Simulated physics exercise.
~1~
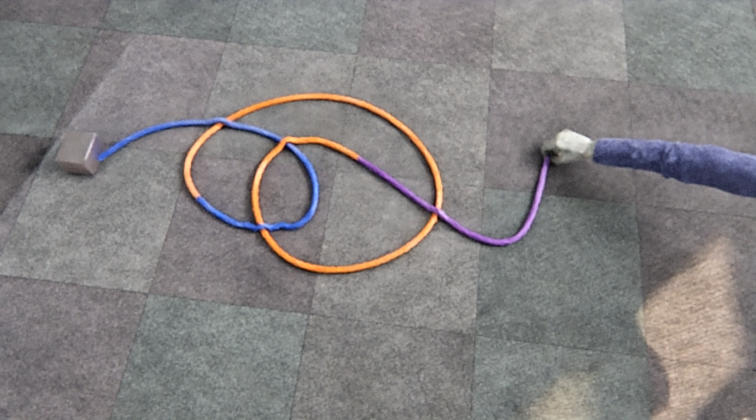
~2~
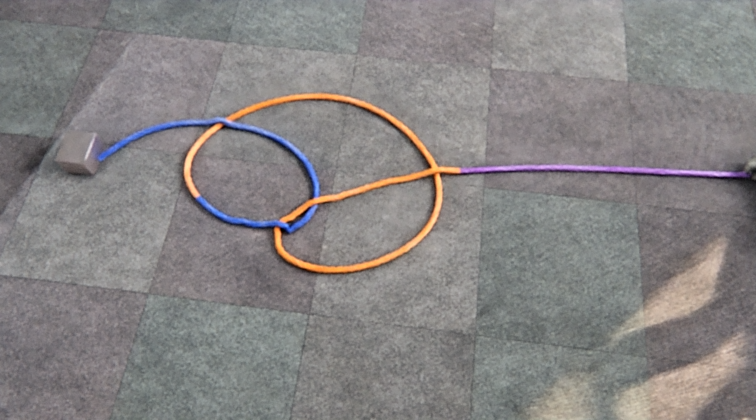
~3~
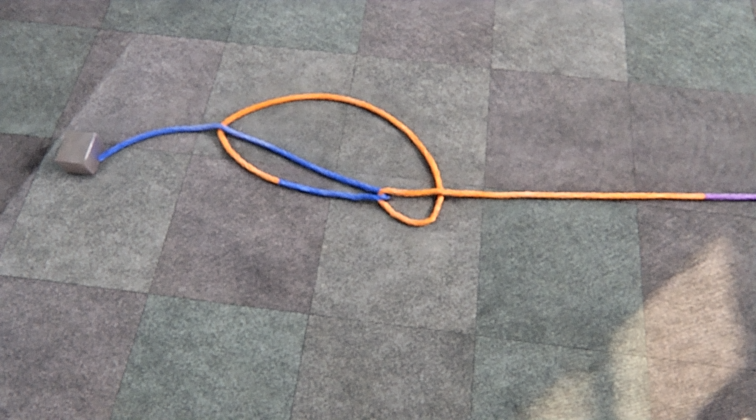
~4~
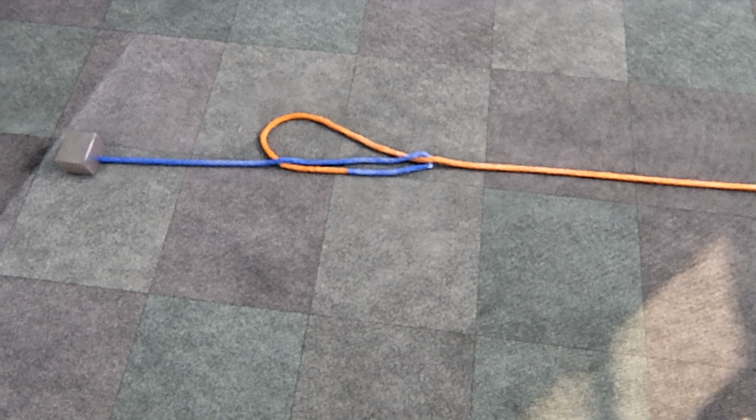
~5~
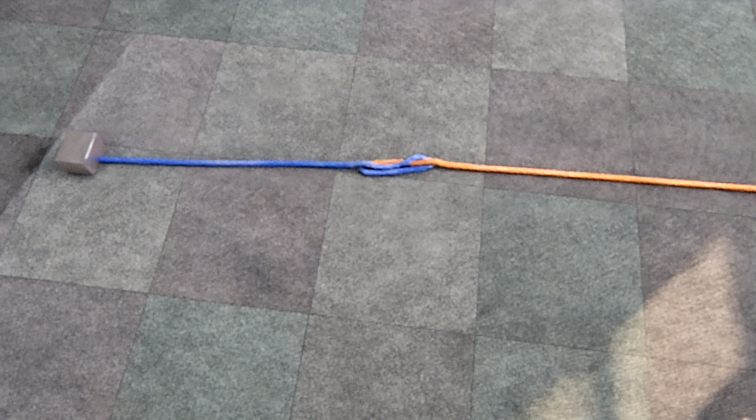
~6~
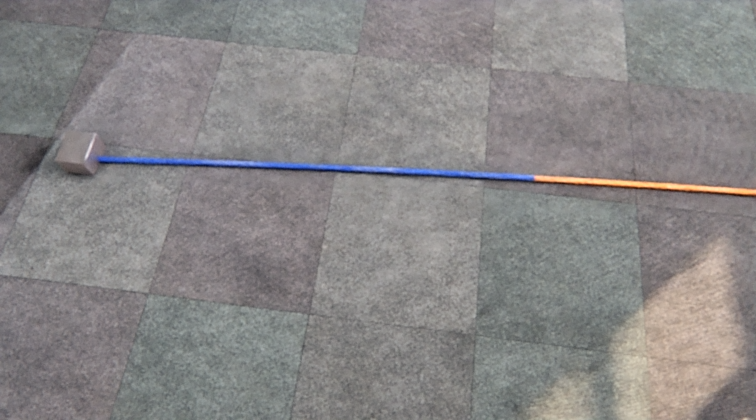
A looped rope of blue, orange and purple lay on the carpet tiles, tied to a small block at the left, and a gloved hand pulled its other end rightward until the loops shrank, slipped free and left the rope straight.
